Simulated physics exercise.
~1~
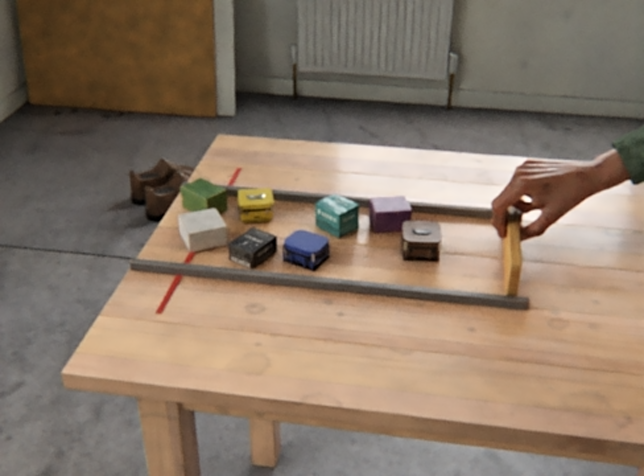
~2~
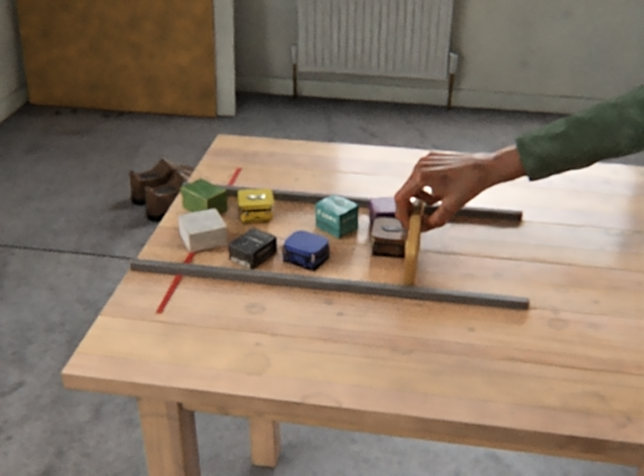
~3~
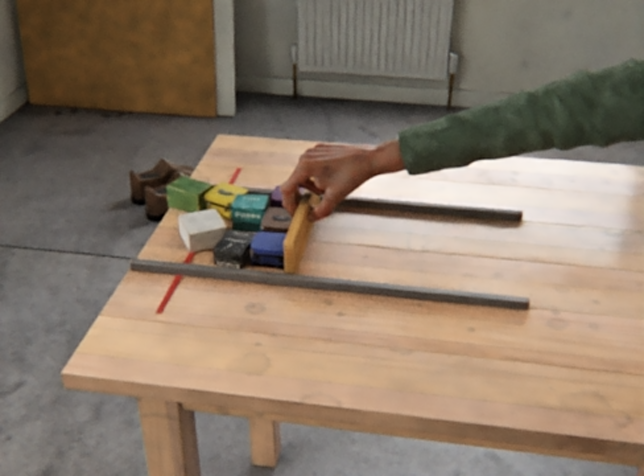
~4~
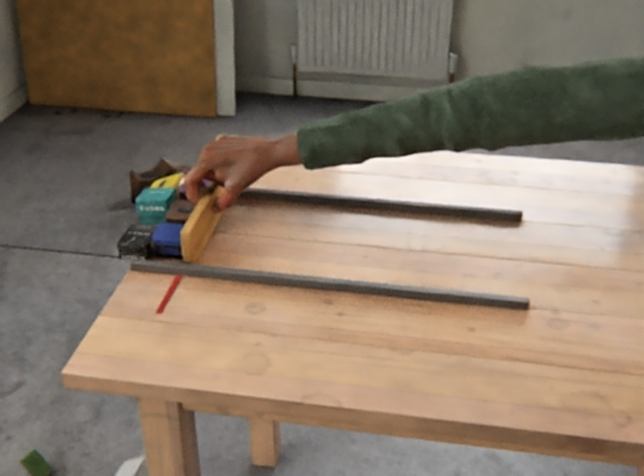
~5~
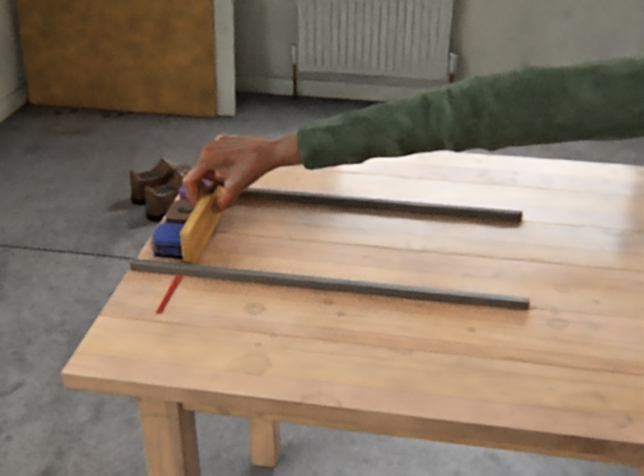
A hand sweeps small coloured boxes leftward with a board, pushing most off the table's edge.
